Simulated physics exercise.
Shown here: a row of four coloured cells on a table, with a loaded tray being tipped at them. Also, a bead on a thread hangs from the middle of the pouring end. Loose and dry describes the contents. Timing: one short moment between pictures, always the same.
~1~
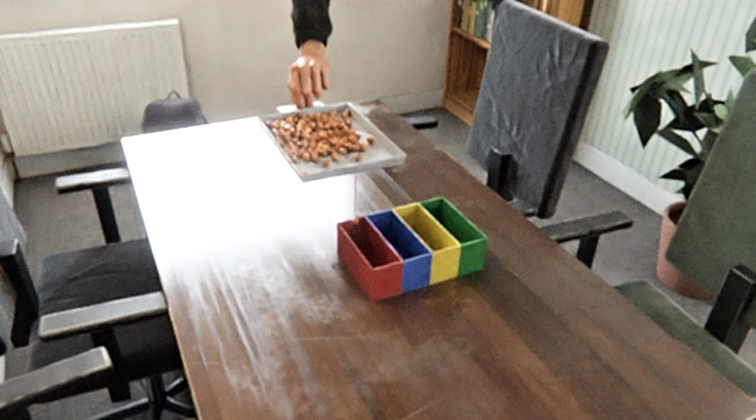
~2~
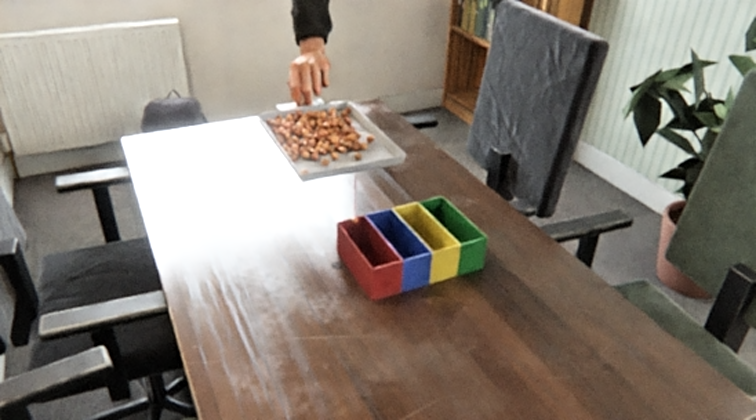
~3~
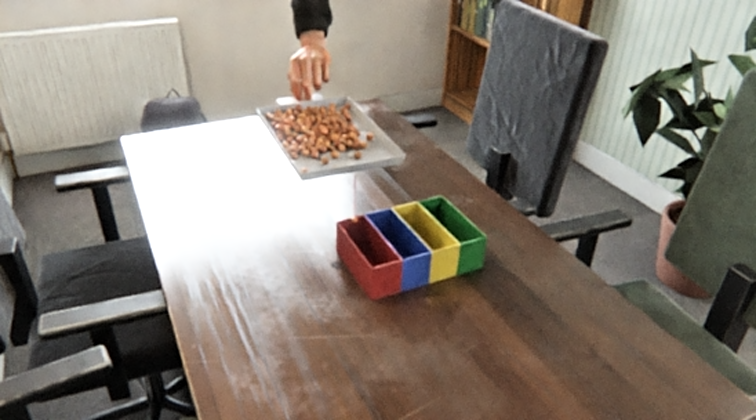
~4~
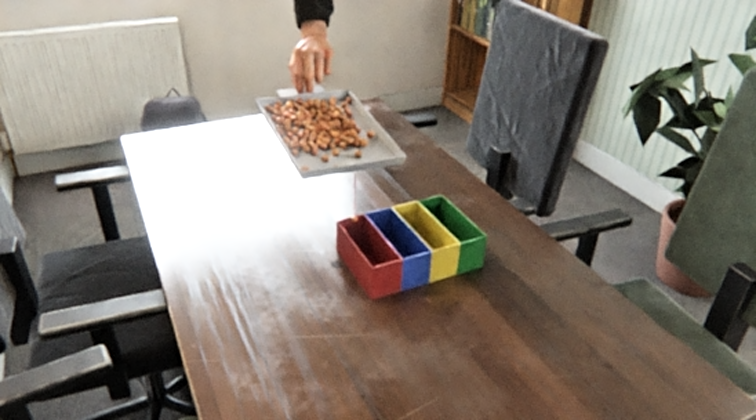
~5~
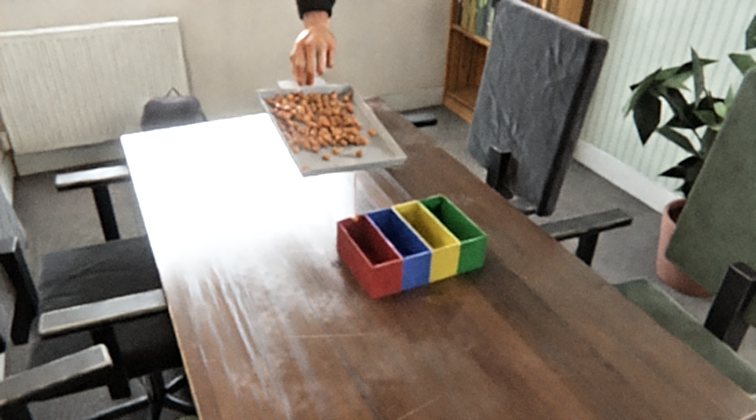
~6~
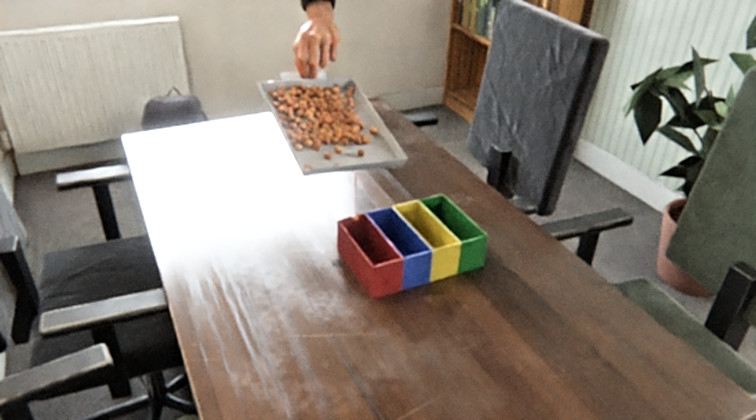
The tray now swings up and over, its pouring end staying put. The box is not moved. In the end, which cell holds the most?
The blue cell holds the most.
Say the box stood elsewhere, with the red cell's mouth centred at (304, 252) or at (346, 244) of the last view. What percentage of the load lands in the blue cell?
About 0 per cent, then about 30 per cent.
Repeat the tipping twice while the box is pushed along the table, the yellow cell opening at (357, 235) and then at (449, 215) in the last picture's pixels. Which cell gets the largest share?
The first time it is the green cell; the second time it is the cell in red.
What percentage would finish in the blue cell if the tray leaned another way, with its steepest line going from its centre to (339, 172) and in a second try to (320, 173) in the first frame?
Roughly 10 percent first and 0 percent second.
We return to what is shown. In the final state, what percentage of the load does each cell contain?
Red cell: Around 30 percent; blue cell: Around 40 percent; yellow cell: Around 20 percent; green cell: Around 0 percent.
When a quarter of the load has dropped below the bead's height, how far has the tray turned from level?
It sits at roughly 95°.
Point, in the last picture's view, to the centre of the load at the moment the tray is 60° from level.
(365, 133).
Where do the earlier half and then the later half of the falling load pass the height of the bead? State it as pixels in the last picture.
(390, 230) first, (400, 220) later.
Soon after the last picture, tray tipped steeply; nearly all on the tray; a stray few in the red cell; a stray few in the yellow cell; a stray few falling or outside the box.
A little later, tray tipped right over; about a quarter on the tray; about a quarter in the blue cell; about a quarter in the red cell; a small part in the yellow cell; about a quarter falling or outside the box.
Later still, tray tipped past a quarter turn; about half in the blue cell; about a quarter in the red cell; about a quarter in the yellow cell; a small part falling or outside the box.
At rest, tray tipped past a quarter turn; about half in the blue cell; about a quarter in the red cell; about a quarter in the yellow cell; none in the green cell; a small part outside the box.
